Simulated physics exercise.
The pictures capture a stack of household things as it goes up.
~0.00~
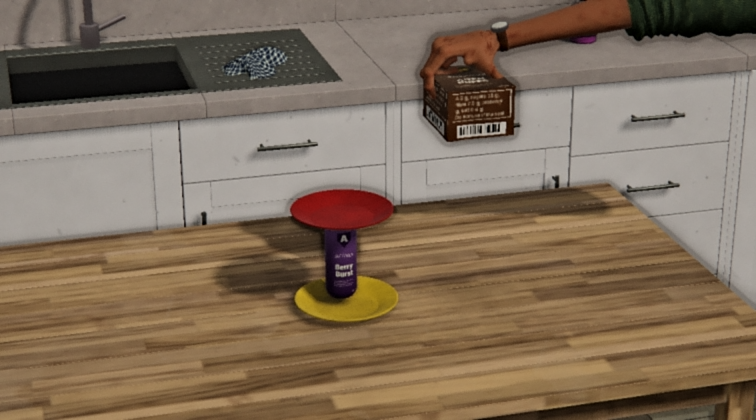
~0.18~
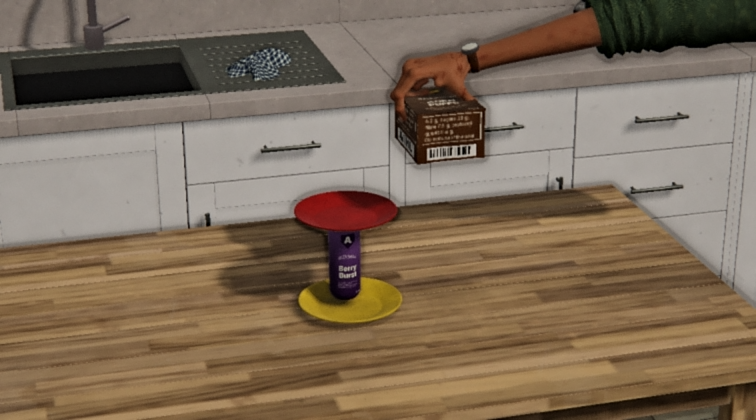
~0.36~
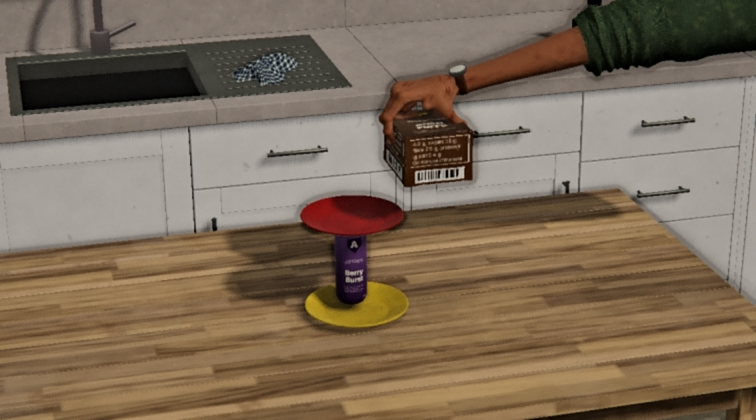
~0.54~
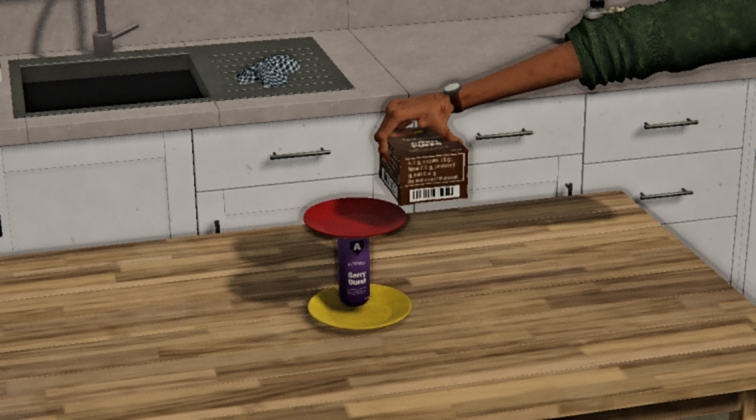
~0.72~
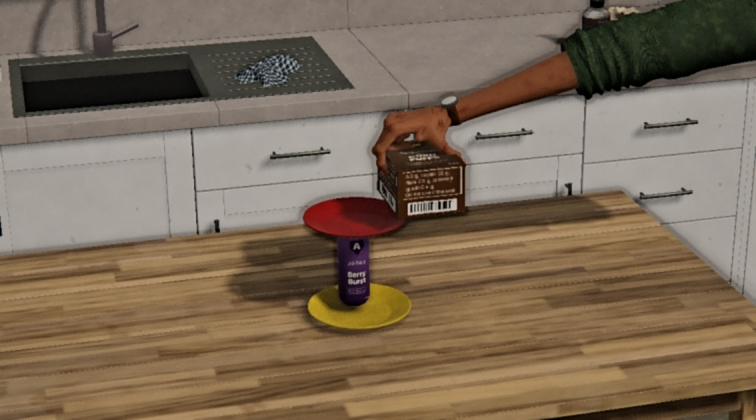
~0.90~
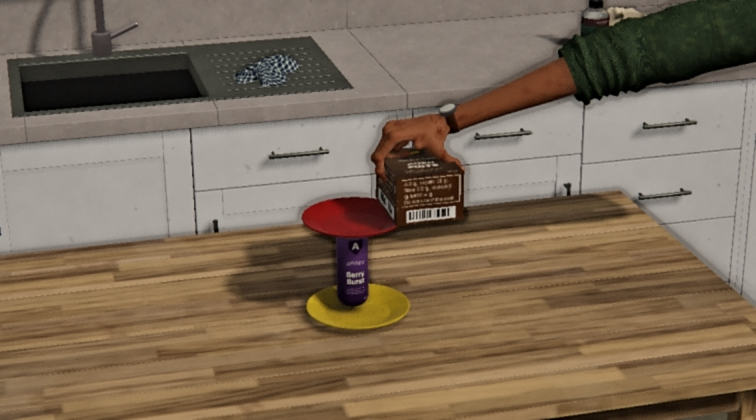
A brown box, gripped from above by a hand in a green sleeve, moves left and down over a wooden counter, where a red plate sits on a purple can standing on a yellow plate. It then lowers more slowly beside the red plate's right edge, still held.
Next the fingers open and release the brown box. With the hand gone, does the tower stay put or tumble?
Not safe.
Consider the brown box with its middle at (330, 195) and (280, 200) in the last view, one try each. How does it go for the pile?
The pile remains standing the first time and collapses the second time.
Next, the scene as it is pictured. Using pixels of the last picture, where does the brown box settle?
It finishes at about (452, 270).
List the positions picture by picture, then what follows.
In the first frame, coming down; brown box (468, 101); red plate (342, 214).
In the second frame, coming down; brown box (439, 124); purple can (345, 258).
In the third frame, coming down; brown box (428, 146); yellow plate (357, 308).
In the fourth frame, coming down; brown box (423, 164); red plate (355, 222).
In the fifth frame, coming down; brown box (420, 177); purple can (354, 264).
In the sixth frame, in place under the hand; brown box (419, 184); yellow plate (358, 310).
By 1.20 s, brown box now fallen.
By 1.30 s, things are still on the move.
When it is over (2.0 s), fallen, brown box; the other 3 as before. End places, in pixels of the last picture, brown box near (452, 270). The pile gives way.
